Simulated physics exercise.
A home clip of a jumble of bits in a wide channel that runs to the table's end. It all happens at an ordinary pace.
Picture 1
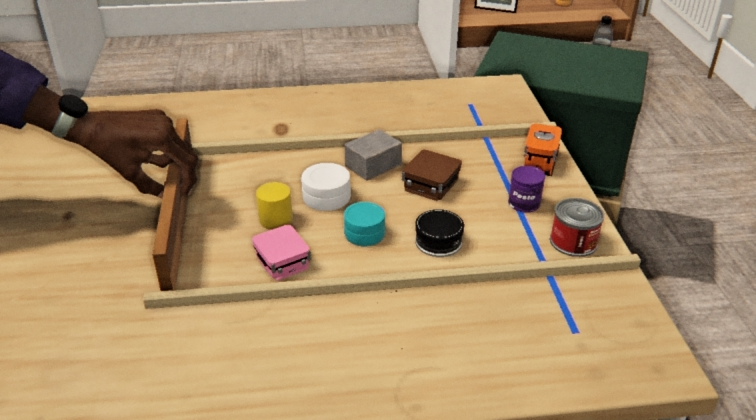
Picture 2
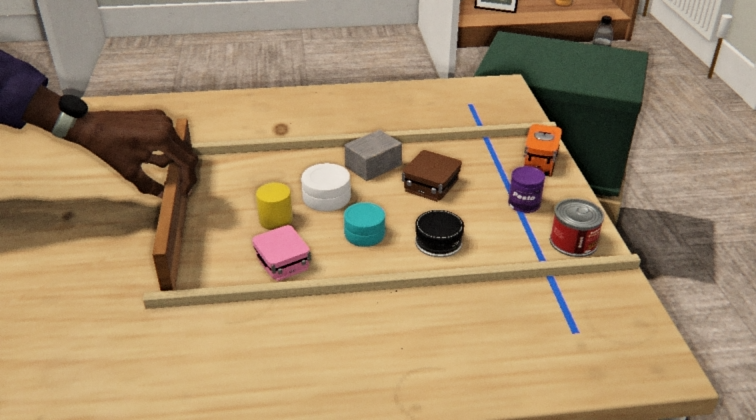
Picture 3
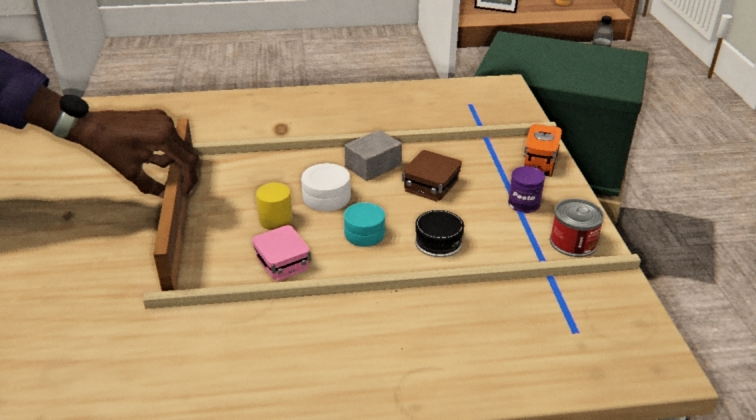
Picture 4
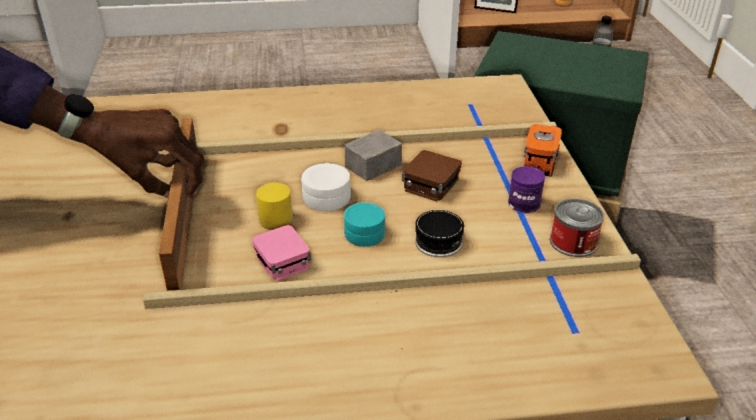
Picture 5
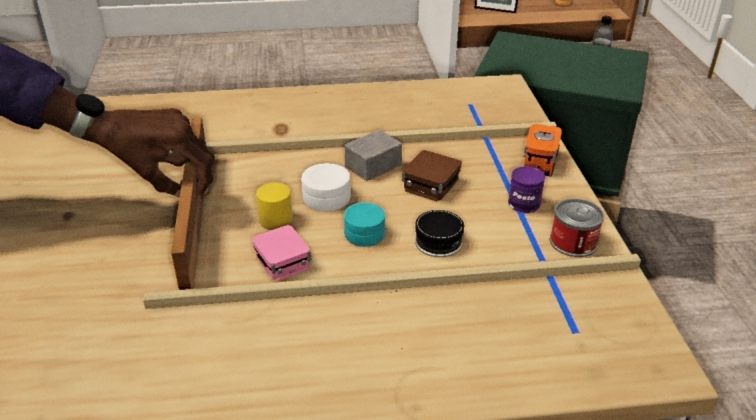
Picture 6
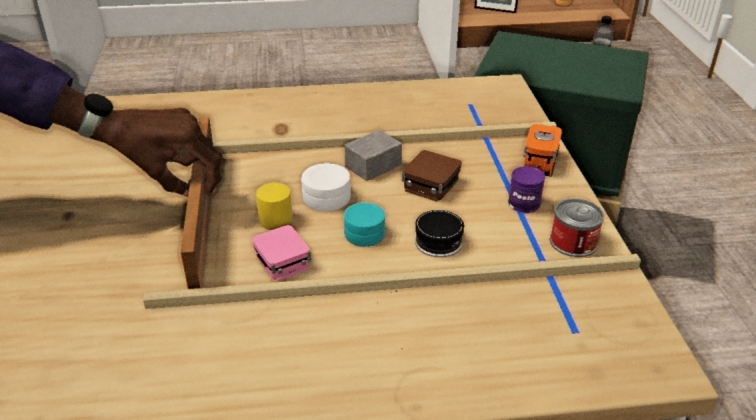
Hand slowly sliding a wooden board a little to the right along a railed channel, the scattered tubs and cases staying still.
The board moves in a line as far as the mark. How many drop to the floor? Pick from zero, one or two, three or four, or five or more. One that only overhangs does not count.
Outcome: The number that fall off is one or two.
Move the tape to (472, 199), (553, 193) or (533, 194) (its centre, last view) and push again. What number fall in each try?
In that order 0, 5 and 3.
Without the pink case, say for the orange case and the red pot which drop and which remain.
The orange case goes over; the red pot remains up.
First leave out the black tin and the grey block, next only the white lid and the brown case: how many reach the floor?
The counts: 1 and 1.
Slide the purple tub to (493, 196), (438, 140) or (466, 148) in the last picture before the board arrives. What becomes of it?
In that order, it survives; holds on; survives.
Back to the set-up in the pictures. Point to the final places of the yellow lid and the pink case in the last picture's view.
The yellow lid stops around (533, 190); the pink case around (560, 244).
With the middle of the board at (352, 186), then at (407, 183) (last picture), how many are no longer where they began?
First 5, then 7.
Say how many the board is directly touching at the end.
The number is 5.
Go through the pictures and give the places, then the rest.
Orange case (542, 149); red pot (577, 227); purple tub (526, 189); board (176, 198); tape (513, 196), in the first picture.
Red pot (577, 227); board (176, 198), in the second picture.
Purple tub (526, 190); turquoise lid (365, 225), in the third picture.
Orange case (542, 149); brown case (432, 177), in the fourth picture.
Red pot (577, 227); white lid (326, 187), in the fifth picture.
Orange case (542, 149); red pot (577, 227); purple tub (526, 190); board (200, 196); tape (513, 196), in the sixth picture.
Soon after, none off yet; orange case at rest near (542, 149); red pot at rest near (577, 227); purple tub at rest near (526, 190).
In the end, the number that fall off is one or two; gone, red pot and orange case.
